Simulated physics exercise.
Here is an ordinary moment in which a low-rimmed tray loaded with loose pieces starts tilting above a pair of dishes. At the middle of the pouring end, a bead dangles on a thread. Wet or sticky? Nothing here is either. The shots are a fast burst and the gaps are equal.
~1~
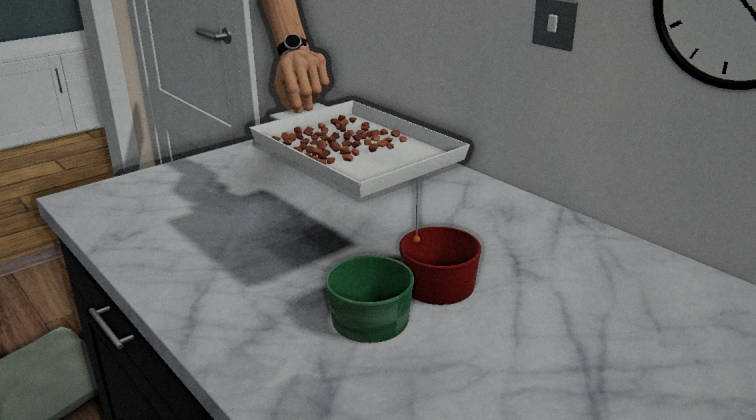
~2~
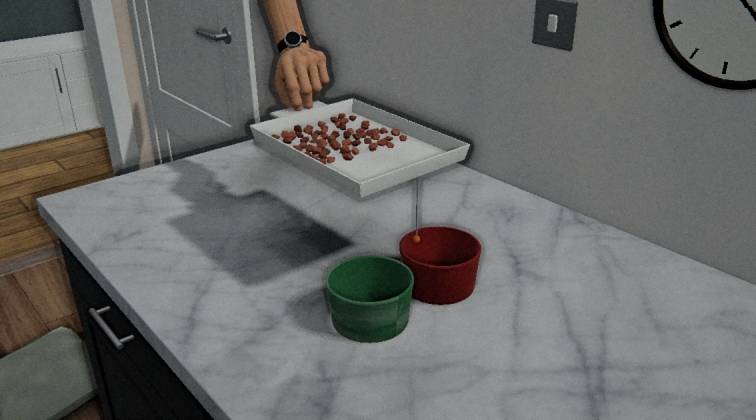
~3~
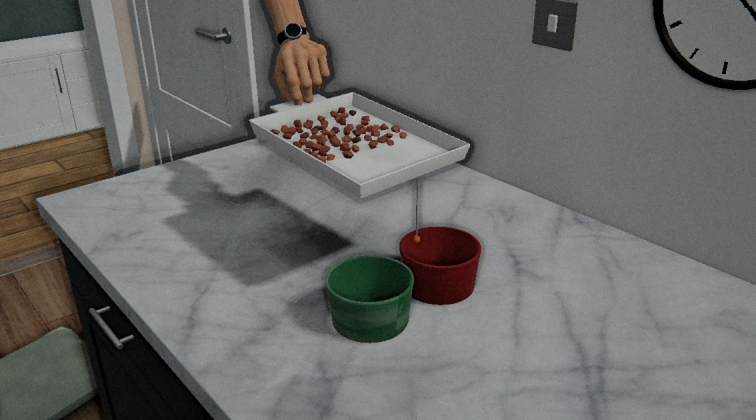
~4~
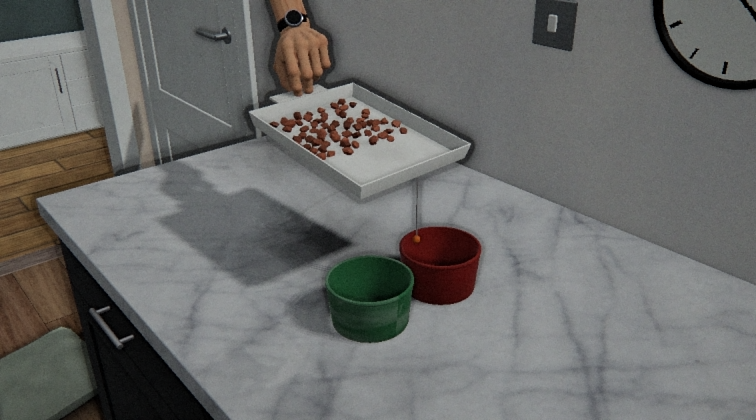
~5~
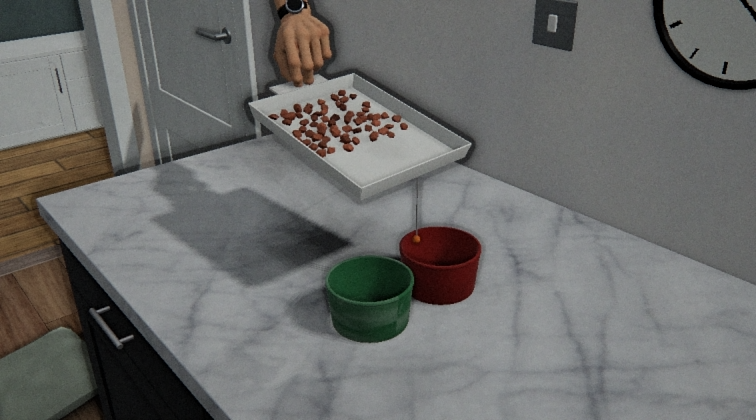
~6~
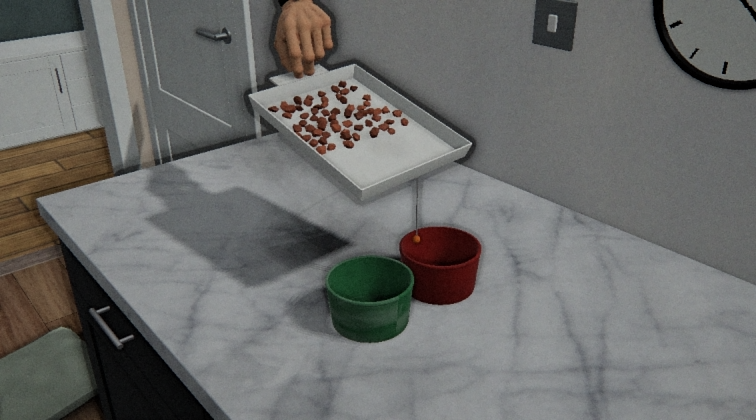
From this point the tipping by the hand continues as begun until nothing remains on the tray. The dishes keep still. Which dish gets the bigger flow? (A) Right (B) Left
Answer: B.
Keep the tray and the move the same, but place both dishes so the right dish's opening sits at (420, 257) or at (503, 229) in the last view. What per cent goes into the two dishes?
In order, about 70 and 30 in a hundred.
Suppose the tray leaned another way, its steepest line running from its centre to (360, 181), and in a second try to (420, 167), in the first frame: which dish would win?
Case one: The dish at left. Case two: The dish at right.
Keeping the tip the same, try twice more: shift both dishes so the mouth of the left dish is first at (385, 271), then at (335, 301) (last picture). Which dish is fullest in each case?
The dish to the left, then the dish to the right.
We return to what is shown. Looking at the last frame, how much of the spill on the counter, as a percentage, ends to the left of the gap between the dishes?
About 10 percent.
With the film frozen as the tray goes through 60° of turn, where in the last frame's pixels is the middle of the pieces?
(390, 174).
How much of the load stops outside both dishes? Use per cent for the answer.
Roughly 20 per cent.
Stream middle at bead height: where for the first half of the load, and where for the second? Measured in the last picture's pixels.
The first part at (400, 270); the rest at (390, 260).
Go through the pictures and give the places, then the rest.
The first frame shows corners of the pouring end at (361, 181) and (465, 145), level; middle of the load at (331, 140), bits of crushed brick; left dish at (398, 314); right dish at (468, 278); bead on its thread at (416, 239).
The second frame shows corners of the pouring end at (361, 181) and (465, 144), level; middle of the load at (331, 139).
The third frame shows corners of the pouring end at (361, 182) and (465, 144), tipped barely, lowest at the left corner; middle of the load at (331, 135).
The fourth frame shows corners of the pouring end at (362, 184) and (466, 144), tipped a little, lowest at the left corner; middle of the load at (331, 129).
The fifth frame shows corners of the pouring end at (362, 185) and (466, 143), tipped a little, lowest at the left corner; middle of the load at (332, 123).
The sixth frame shows corners of the pouring end at (362, 187) and (467, 143), tipped a little, lowest at the left corner; middle of the load at (332, 118); left dish at (398, 314); right dish at (468, 278).
Soon, tray tipped steeply; nearly all on the tray; a small part in the air.
A while on, tray tipped past a quarter turn; about two thirds on the tray; a small part in the left dish; a small part outside both; a small part in the air.
Towards the end, tray tipped past a quarter turn; about two thirds in the left dish; a small part in the right dish; about a quarter outside both.
Finally, tray tipped past a quarter turn; about two thirds in the left dish; a small part in the right dish; about a quarter outside both.
